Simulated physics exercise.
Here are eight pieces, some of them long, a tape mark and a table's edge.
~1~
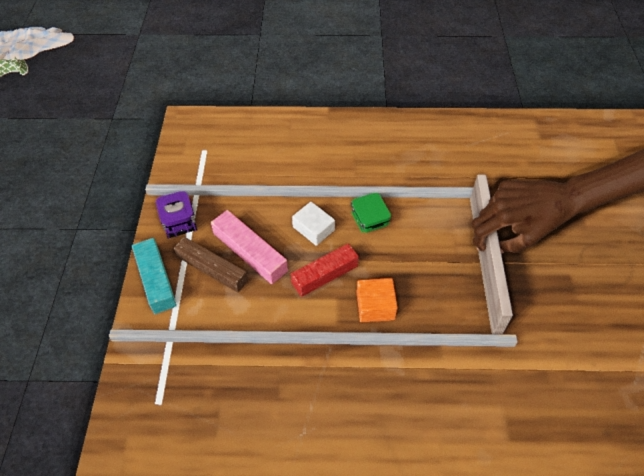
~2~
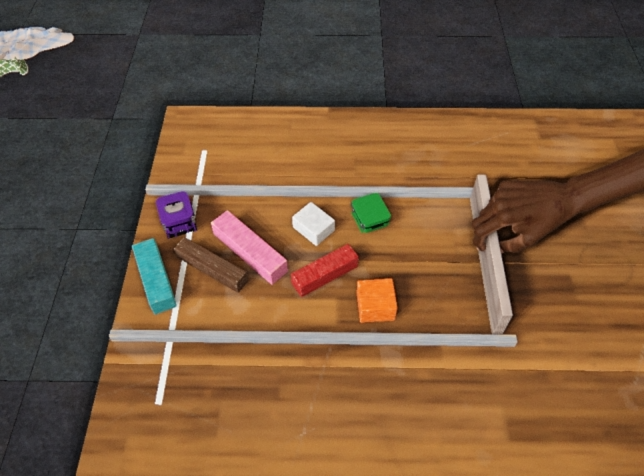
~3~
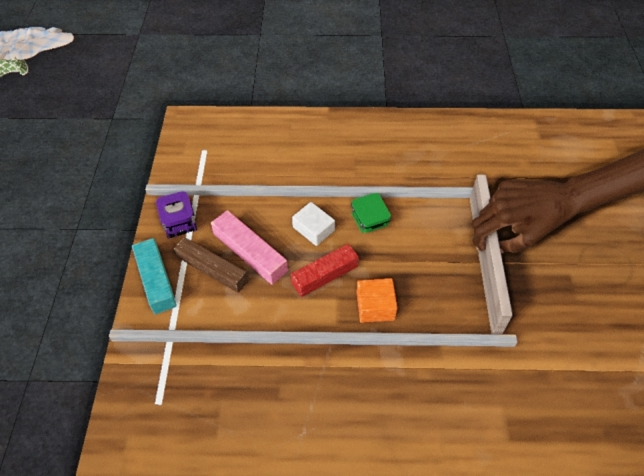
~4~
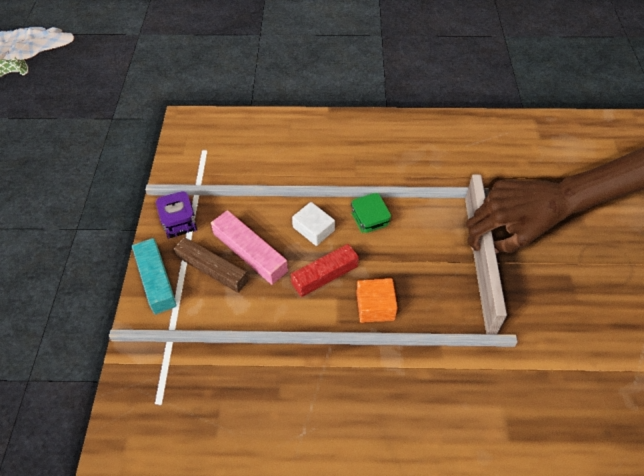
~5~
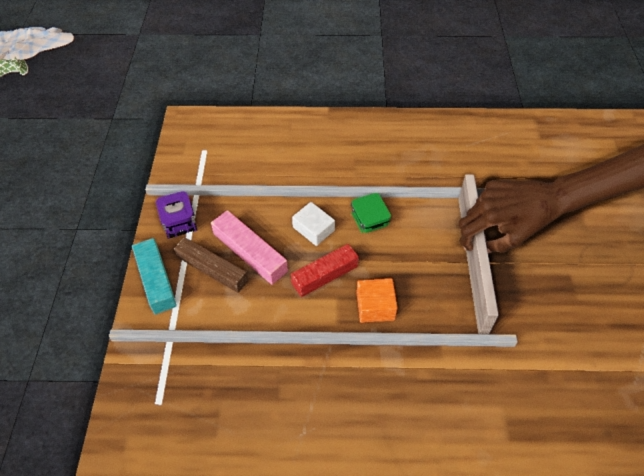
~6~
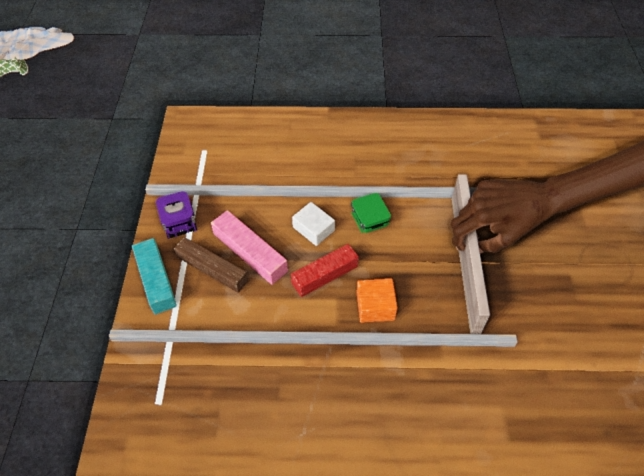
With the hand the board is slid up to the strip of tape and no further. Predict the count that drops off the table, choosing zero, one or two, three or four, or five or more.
The count that drops off is three or four.
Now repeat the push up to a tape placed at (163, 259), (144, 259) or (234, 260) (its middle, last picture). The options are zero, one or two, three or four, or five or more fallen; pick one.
Count per stopping tape, as listed: 3 or 4, five or over, zero.
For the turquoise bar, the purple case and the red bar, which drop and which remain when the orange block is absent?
So the turquoise bar goes down, the purple case goes down and the red bar keeps its place.
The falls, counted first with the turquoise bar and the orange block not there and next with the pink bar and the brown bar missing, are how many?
Going first to second: 1 and 1.
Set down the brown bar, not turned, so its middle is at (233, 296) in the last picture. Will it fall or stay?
Then it falls.
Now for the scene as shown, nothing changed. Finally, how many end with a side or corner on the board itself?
It touches 4.
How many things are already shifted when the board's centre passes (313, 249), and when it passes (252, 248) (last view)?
First 5 and then 7.
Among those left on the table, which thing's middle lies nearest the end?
Going by centres, it is the pink bar.
Soon after, none off yet; turquoise bar at rest near (154, 275); purple case at rest near (177, 215); brown bar at rest near (211, 265).
In the end, the number that fall off is three or four; gone, brown bar, purple case and turquoise bar.
